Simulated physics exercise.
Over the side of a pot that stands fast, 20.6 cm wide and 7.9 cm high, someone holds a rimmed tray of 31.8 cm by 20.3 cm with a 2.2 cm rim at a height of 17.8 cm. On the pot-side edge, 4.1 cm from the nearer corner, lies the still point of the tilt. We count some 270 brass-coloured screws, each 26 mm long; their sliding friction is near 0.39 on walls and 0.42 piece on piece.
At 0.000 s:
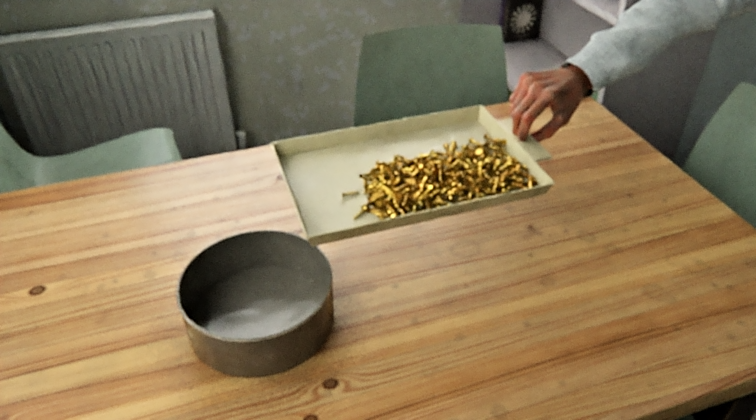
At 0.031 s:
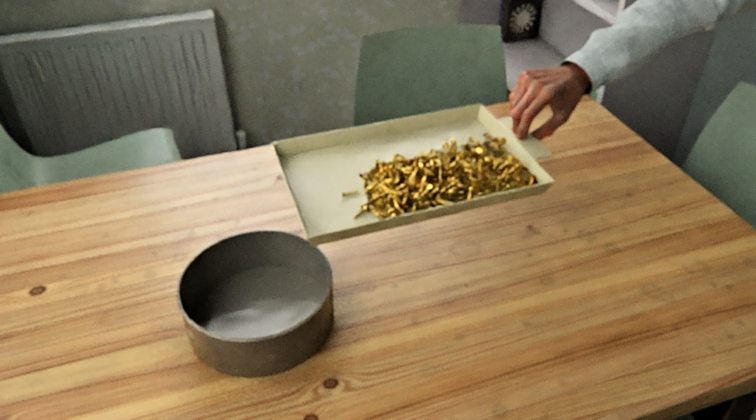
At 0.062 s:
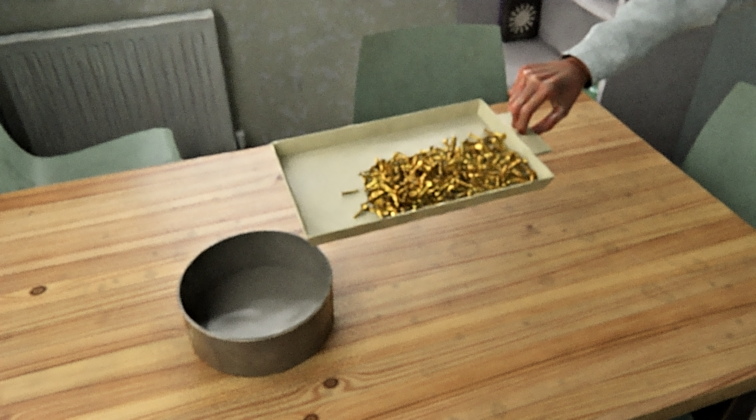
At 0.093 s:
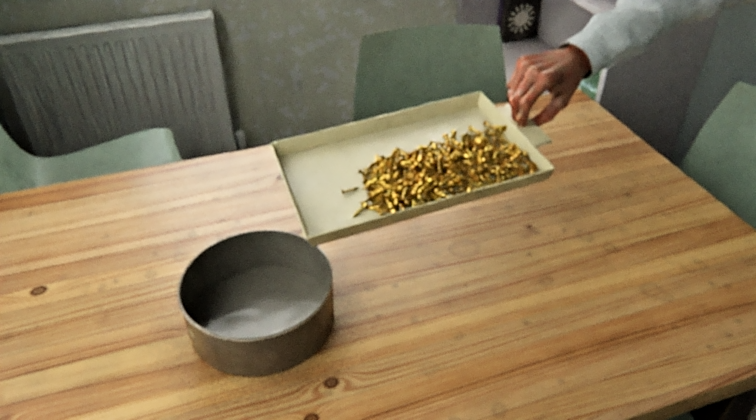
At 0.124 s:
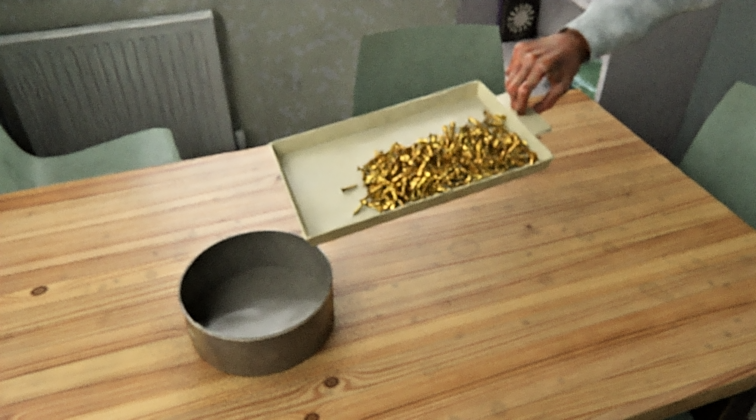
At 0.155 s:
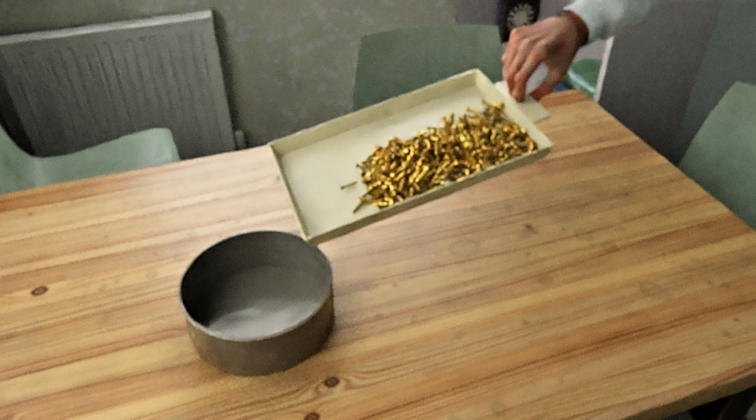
At first, a hand holds a pale rimmed tray of brass-coloured screws level above a wooden table, beside a round grey pot. Then the hand raises the tray's right end, slowly and then faster, so it slopes down toward the pot on the left, while the screws stay heaped toward the right.
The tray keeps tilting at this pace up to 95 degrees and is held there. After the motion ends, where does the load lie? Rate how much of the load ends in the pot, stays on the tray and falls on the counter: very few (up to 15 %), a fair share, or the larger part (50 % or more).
Pot: The larger part; tray: Very few; counter: Very few.
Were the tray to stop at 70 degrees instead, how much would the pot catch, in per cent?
Then about 85 per cent.
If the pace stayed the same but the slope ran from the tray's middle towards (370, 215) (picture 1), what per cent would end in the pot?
Estimate: Near 40 per cent.
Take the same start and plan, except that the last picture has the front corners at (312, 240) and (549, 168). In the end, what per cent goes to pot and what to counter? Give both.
Pot 10; counter 90.
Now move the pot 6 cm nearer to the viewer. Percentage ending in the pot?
Share in pot: Approx. 80 %.
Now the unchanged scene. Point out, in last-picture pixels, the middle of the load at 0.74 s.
Approximately (255, 239) in the last view.
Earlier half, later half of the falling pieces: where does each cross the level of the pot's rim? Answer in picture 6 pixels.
Roughly (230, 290) to start, and after that (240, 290).
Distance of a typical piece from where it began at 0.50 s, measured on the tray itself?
Displacement on the tray: Roughly 6 cm.
Then, at 0.50 s, tilt 52 degrees; the tray holds 100 %, the pot 0 %.
Then, at 0.74 s, tilt 80 degrees; the tray holds 35 %, the pot 15 %.
After 1.08 s, tilt 95 degrees; the tray holds 0 %, the pot 95 %.
By 2.1 s all is still; pot 95 %, tray 0 %, counter 5 %.
